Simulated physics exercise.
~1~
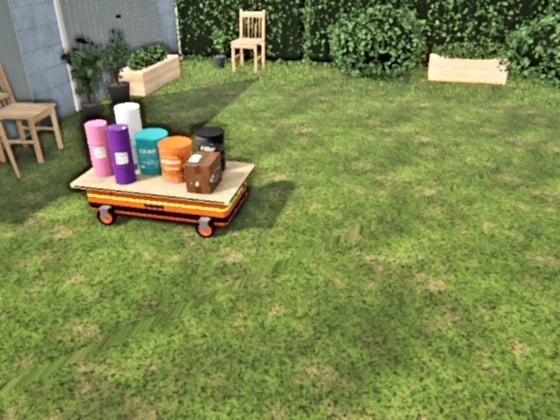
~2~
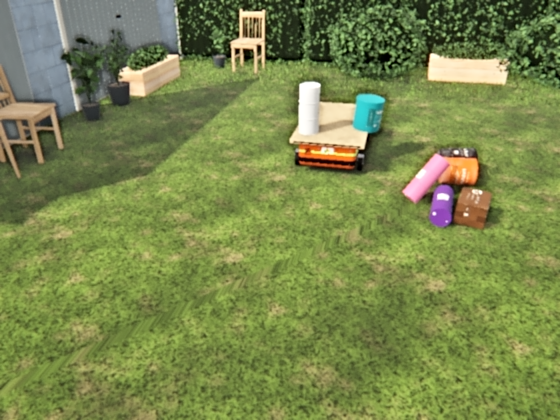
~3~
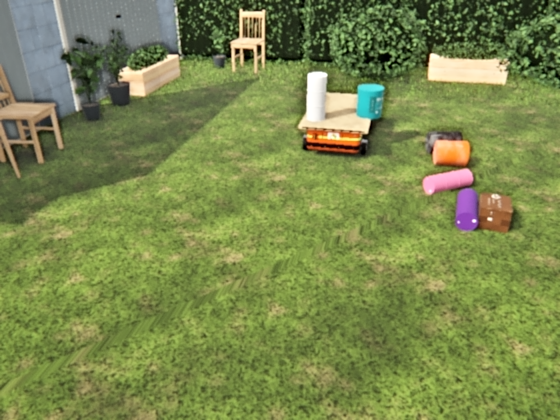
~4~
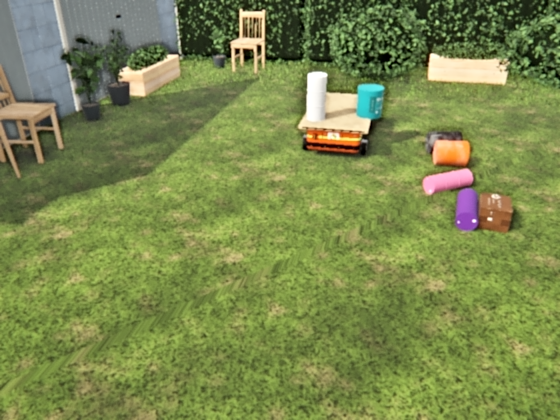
On a sunlit lawn, a low orange cart carrying seven items moves right and turns away toward the hedge, shedding a brown parcel, pink and purple canisters, and orange and black pails, which settle on the grass while the white canister and turquoise pail stay aboard the stopped cart.
